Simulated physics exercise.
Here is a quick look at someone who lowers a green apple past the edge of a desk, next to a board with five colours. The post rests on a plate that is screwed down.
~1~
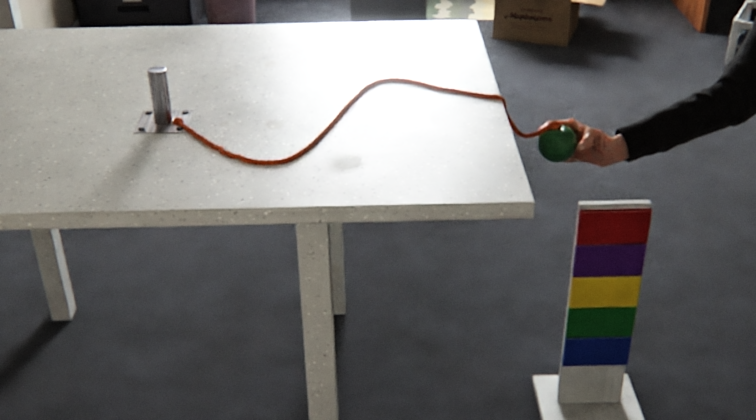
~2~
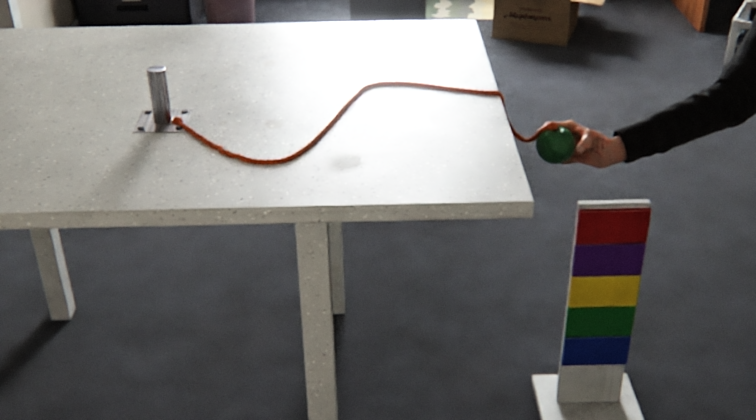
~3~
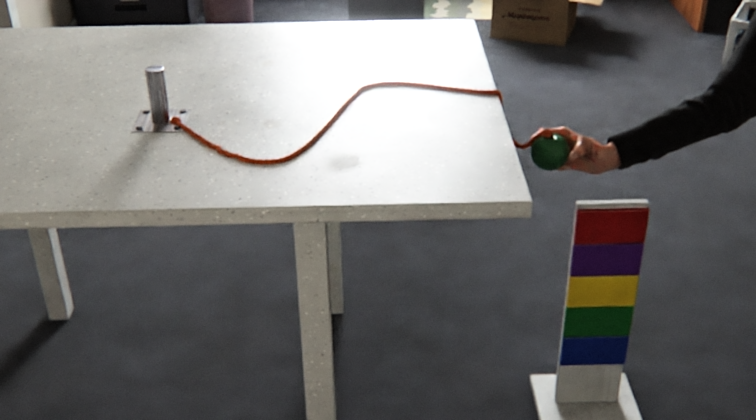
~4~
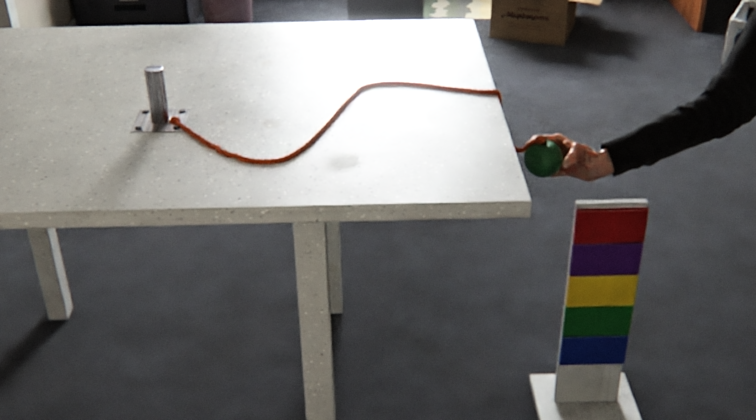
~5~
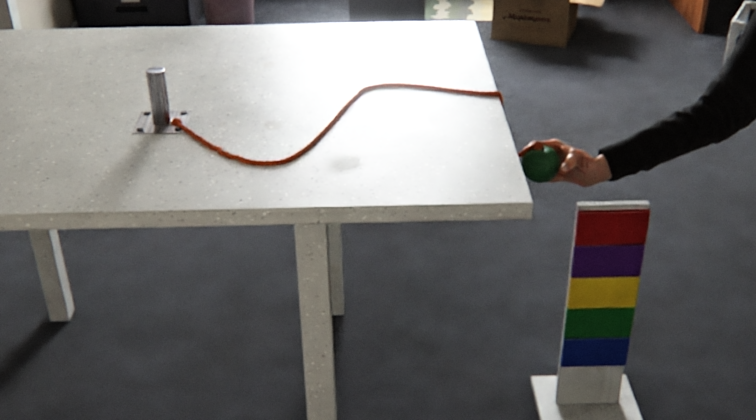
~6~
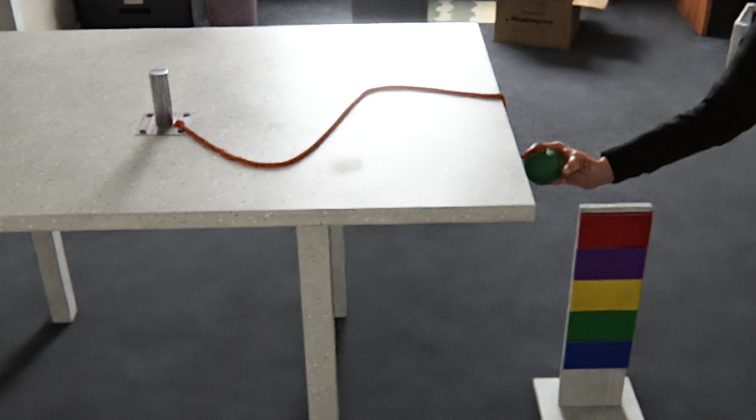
A green ball held in a hand moves slightly left and down beside the table.
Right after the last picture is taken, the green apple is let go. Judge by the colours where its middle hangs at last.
Level with green.
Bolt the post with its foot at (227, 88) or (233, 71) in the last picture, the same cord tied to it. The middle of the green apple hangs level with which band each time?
Case by case: Blue, then blue.
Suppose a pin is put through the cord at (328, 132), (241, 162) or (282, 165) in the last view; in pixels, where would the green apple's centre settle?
First try (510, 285), second try (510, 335), third try (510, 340).
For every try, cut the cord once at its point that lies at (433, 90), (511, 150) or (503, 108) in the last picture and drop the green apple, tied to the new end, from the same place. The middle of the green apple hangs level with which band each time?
So you'd see above them all first, yellow second, and for the last: Purple.
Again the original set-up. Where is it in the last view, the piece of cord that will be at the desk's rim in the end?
You'll find it somewhere around (366, 92).
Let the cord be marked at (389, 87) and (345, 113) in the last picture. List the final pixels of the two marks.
Roughly (509, 159) for the first and (459, 125) for the second.
Soon after, apple near (517, 315); level with yellow.
Then, apple near (478, 355); level with green.
Further on, apple near (501, 341); level with green.
At rest, apple near (494, 353); level with green. Its centre hangs level with the green band.
